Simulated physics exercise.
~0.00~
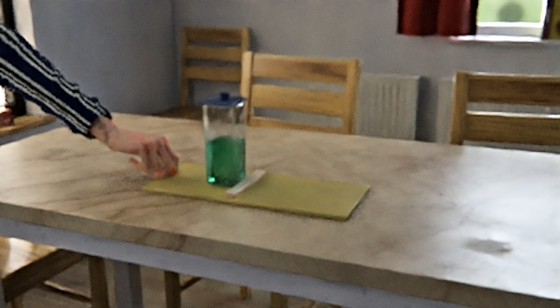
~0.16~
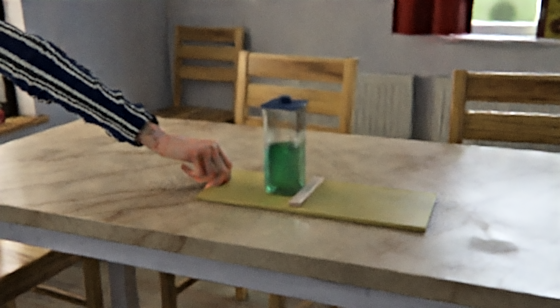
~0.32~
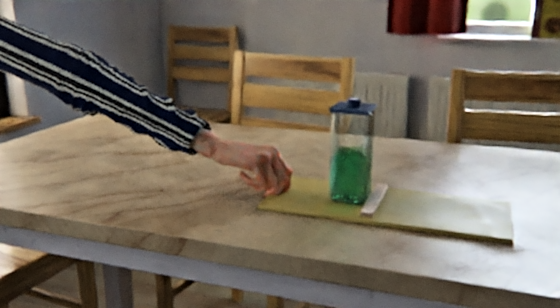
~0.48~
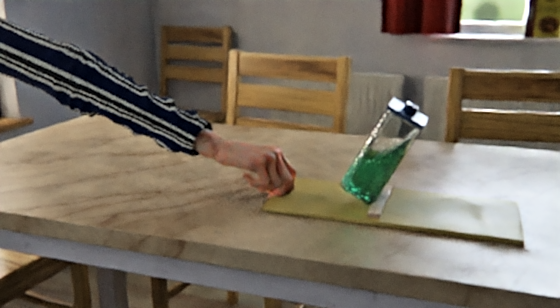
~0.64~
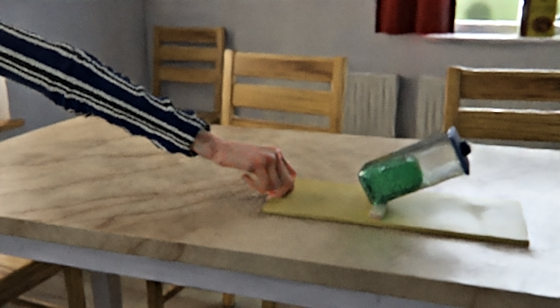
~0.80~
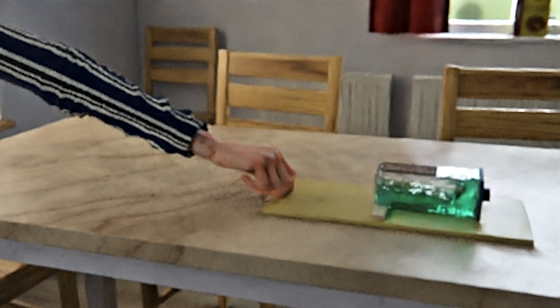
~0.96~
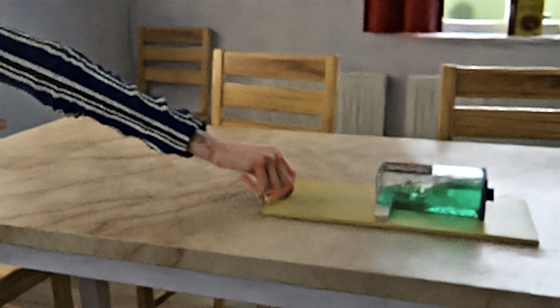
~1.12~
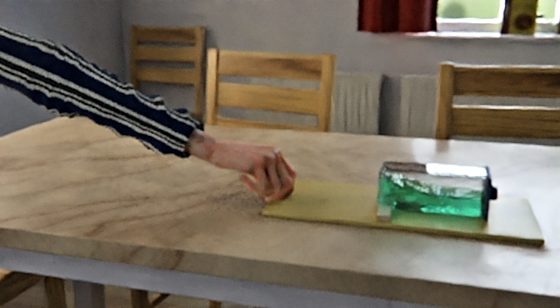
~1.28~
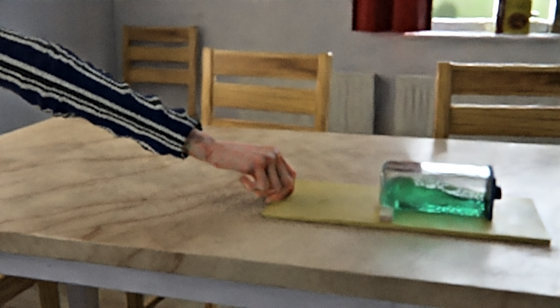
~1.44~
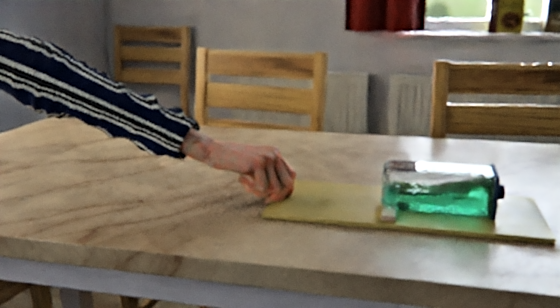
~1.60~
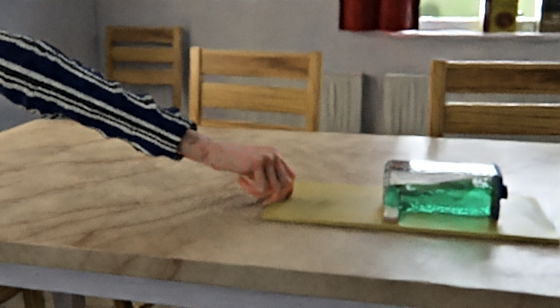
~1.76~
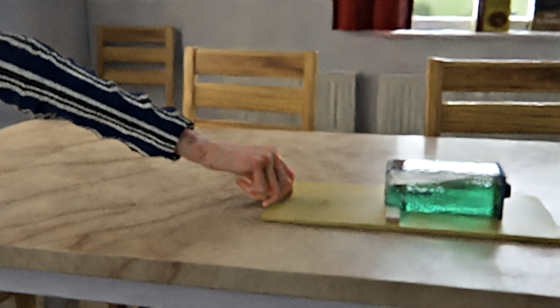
On a marble-patterned table in a room with wooden chairs, a hand in a striped sleeve slides a yellowish board to the right and stops, and the square bottle of green liquid standing on it tips over a low pale strip to the right, ending on its side on the board.
